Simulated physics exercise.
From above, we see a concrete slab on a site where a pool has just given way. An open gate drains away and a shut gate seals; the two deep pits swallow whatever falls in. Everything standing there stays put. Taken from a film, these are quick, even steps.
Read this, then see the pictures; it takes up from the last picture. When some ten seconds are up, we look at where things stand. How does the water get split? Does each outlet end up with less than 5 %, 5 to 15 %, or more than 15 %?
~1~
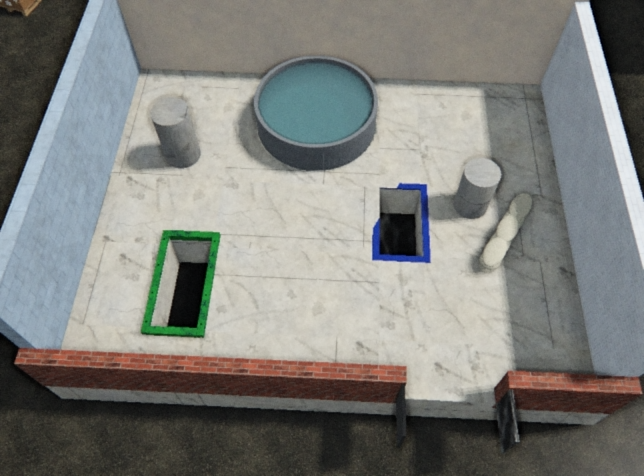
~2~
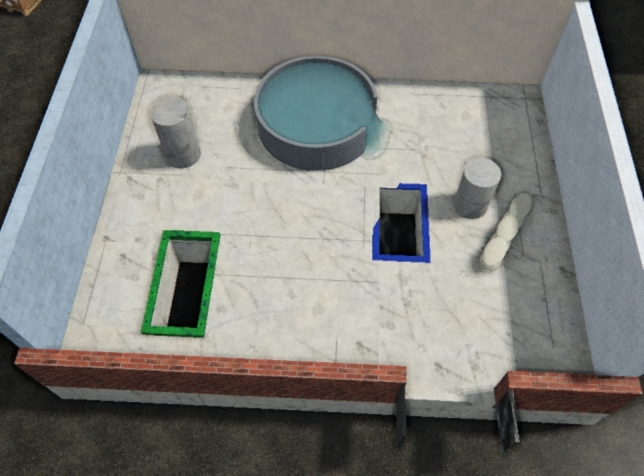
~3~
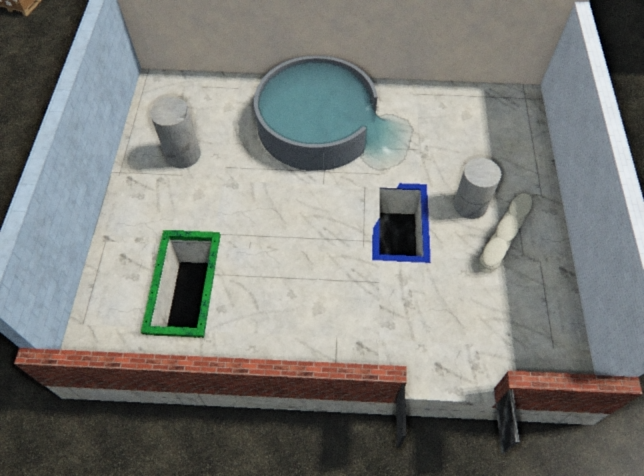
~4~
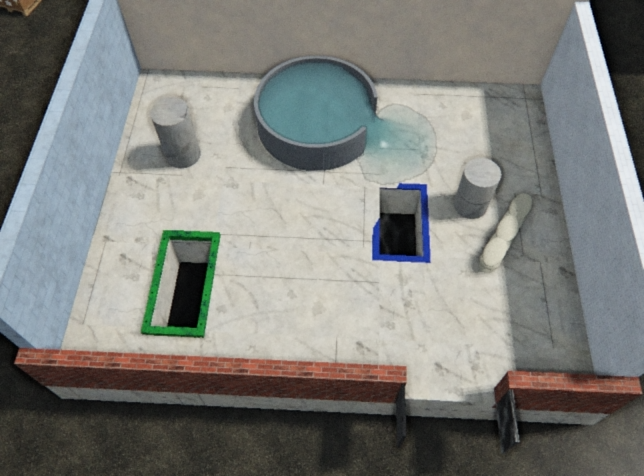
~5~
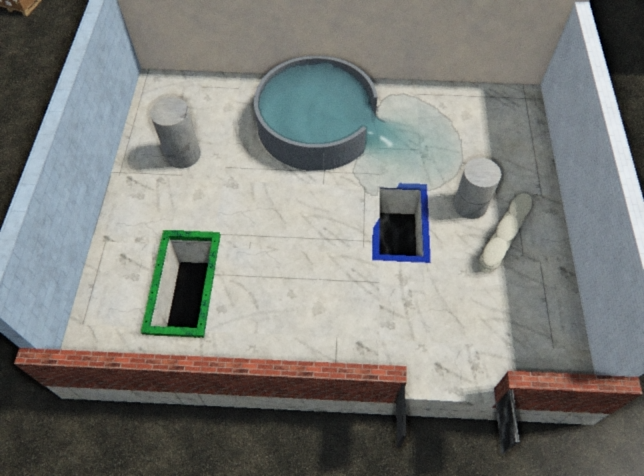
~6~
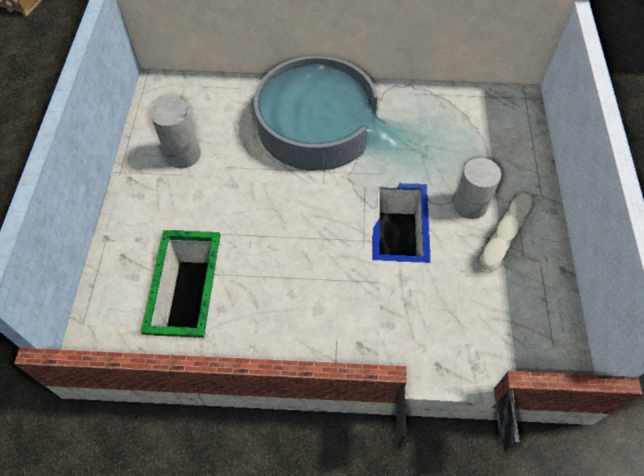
Each ends thus: The gate with 5 to 15 %; the blue pit with 5 to 15 %; the green pit with less than 5 %.
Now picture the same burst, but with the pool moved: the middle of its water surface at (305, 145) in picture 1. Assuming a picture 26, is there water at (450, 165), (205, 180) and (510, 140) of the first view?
Well, first one got wet, second one stays dry, third one got wet.
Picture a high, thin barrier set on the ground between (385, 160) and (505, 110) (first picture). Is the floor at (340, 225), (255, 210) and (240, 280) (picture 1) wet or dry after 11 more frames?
Going one after another, I'd say reached by the flood, then kept clear of the flood, then kept clear of the flood.
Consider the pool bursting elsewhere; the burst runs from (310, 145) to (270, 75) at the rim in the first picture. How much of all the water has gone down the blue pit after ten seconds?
Roughly 4 per cent goes to the blue pit.
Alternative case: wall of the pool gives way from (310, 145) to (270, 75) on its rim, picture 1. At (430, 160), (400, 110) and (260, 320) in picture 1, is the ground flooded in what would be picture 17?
Unsoaked, then unsoaked, then soaked.
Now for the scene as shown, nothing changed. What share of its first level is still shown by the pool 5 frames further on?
Estimate: Around 74 %.
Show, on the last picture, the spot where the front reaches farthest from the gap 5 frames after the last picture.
My estimate: Roughly (561, 220).
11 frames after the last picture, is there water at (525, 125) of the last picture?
Result recorded: Waterlogged.
A moment on, water covers 20 % of the floor; the gate 0 %, the blue pit 2 %, the green pit 0 %.
Next, water covers 25 % of the floor; the gate 0 %, the blue pit 4 %, the green pit 0 %.
Then, water covers 35 % of the floor; the gate 0 %, the blue pit 6 %, the green pit 0 %.
Later, water covers 40 % of the floor; the gate 3 %, the blue pit 9 %, the green pit 0 %.
In the end, water covers 50 % of the floor; the gate 8 %, the blue pit 12 %, the green pit 0 %.
